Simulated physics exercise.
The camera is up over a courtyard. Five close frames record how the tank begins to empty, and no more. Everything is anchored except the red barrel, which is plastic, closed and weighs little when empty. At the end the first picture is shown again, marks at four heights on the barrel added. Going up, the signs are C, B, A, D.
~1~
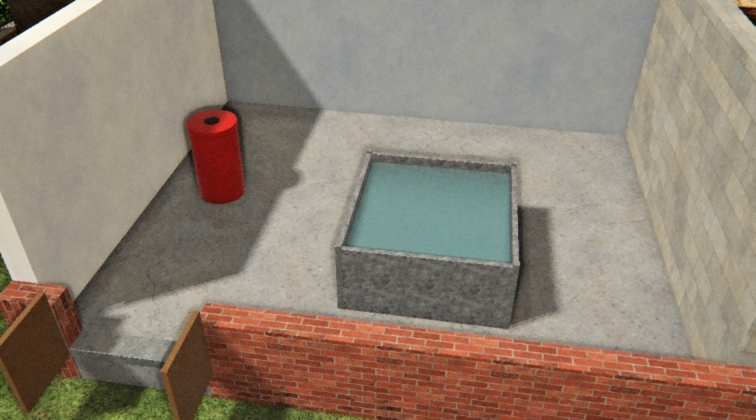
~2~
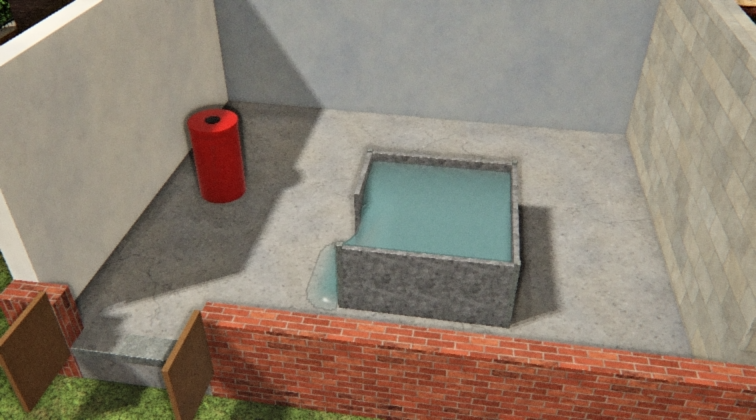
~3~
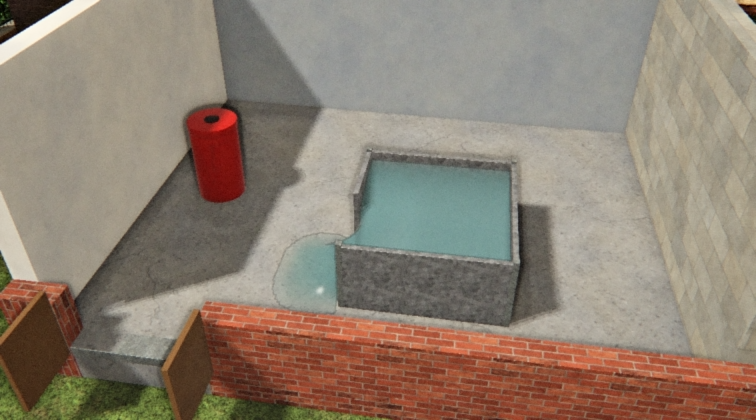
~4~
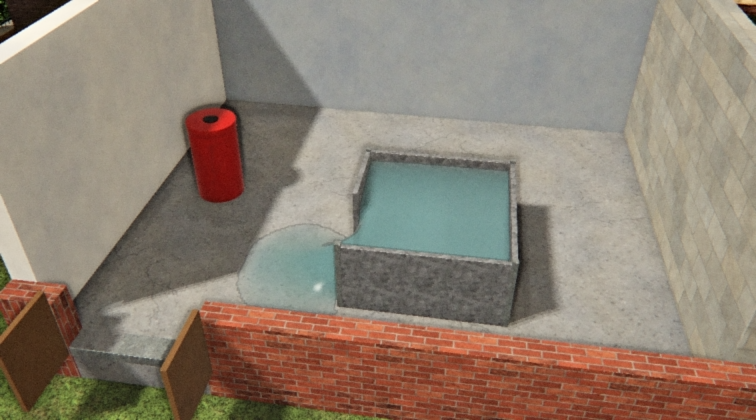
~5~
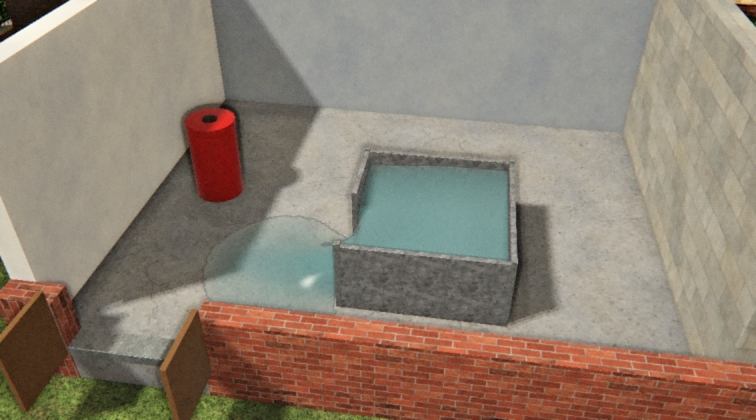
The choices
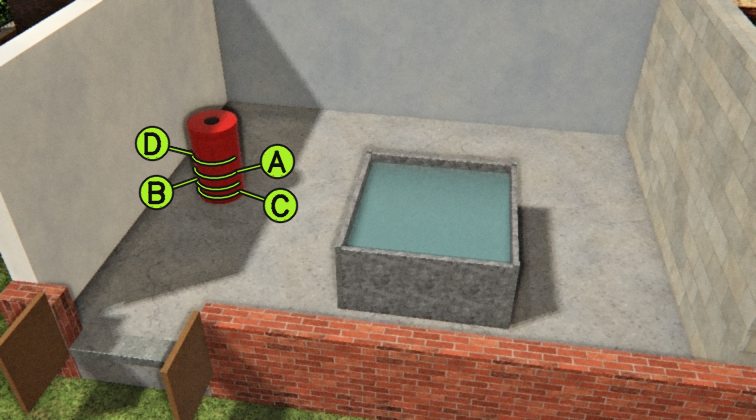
Water pours through a gap that opens in the left side of a full stone tank in a walled courtyard, spreading leftward across the ground in a widening puddle, while a red barrel stands still near the left wall.
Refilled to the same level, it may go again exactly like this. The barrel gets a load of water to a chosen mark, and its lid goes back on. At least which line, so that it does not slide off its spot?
B.
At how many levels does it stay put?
Three.
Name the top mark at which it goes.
Mark C.
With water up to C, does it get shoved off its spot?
Yes.
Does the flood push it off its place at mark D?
No.
On the marked copy, A at (210, 177); B at (212, 189); C at (213, 197); D at (207, 164); from the bottom up C, B, A, D.
For mark A, it does not move.
For mark B, it does not move.
For mark C, it is pushed about its own width away.
For mark D, it does not move.
